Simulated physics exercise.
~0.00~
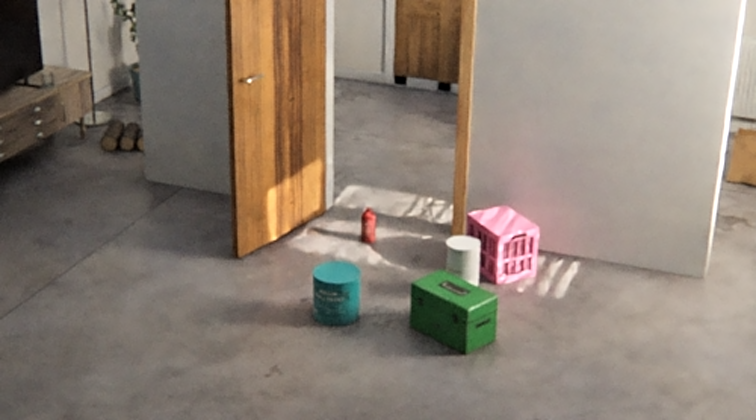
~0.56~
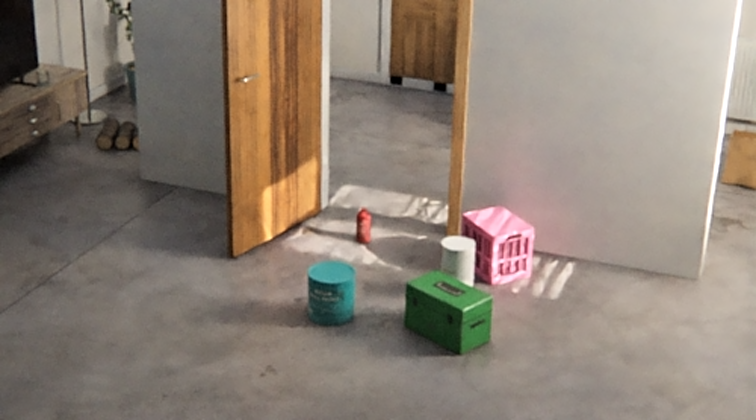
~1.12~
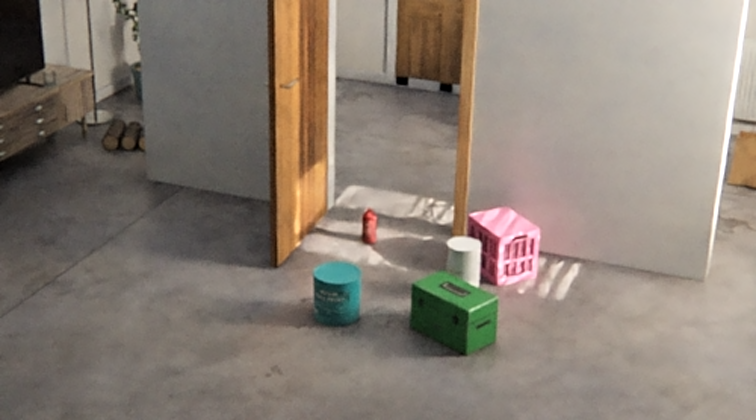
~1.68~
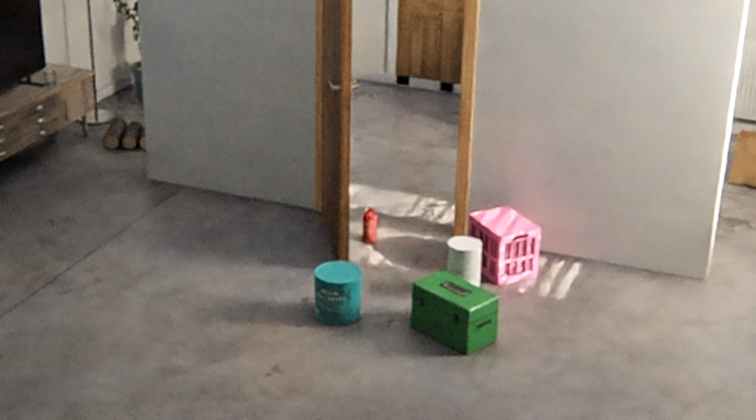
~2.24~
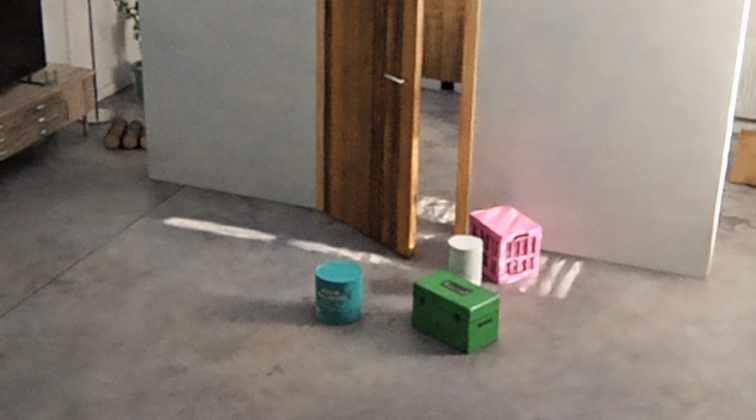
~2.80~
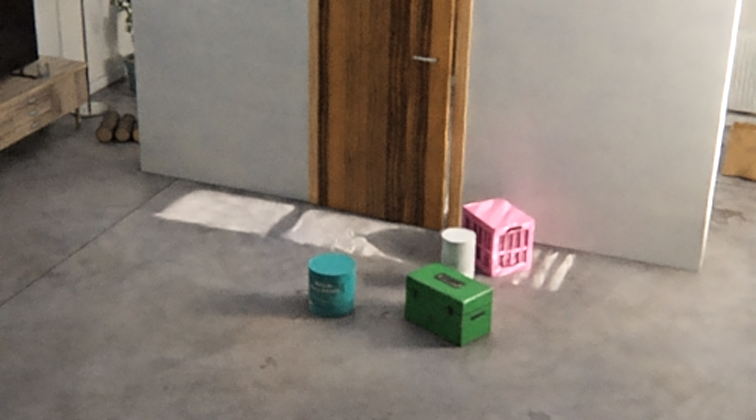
The clip opens on a wooden door standing wide open in a pale wall, with a small red bottle upright on the floor in the doorway. In front sit a turquoise pail, a green toolbox, a white canister and a pink crate, while the view sways slightly. The door starts to swing to the right, turning edge-on as it nears the bottle. It keeps going, and the bottle disappears from view behind it. By the end the door is nearly shut, with the four other objects still in their places.
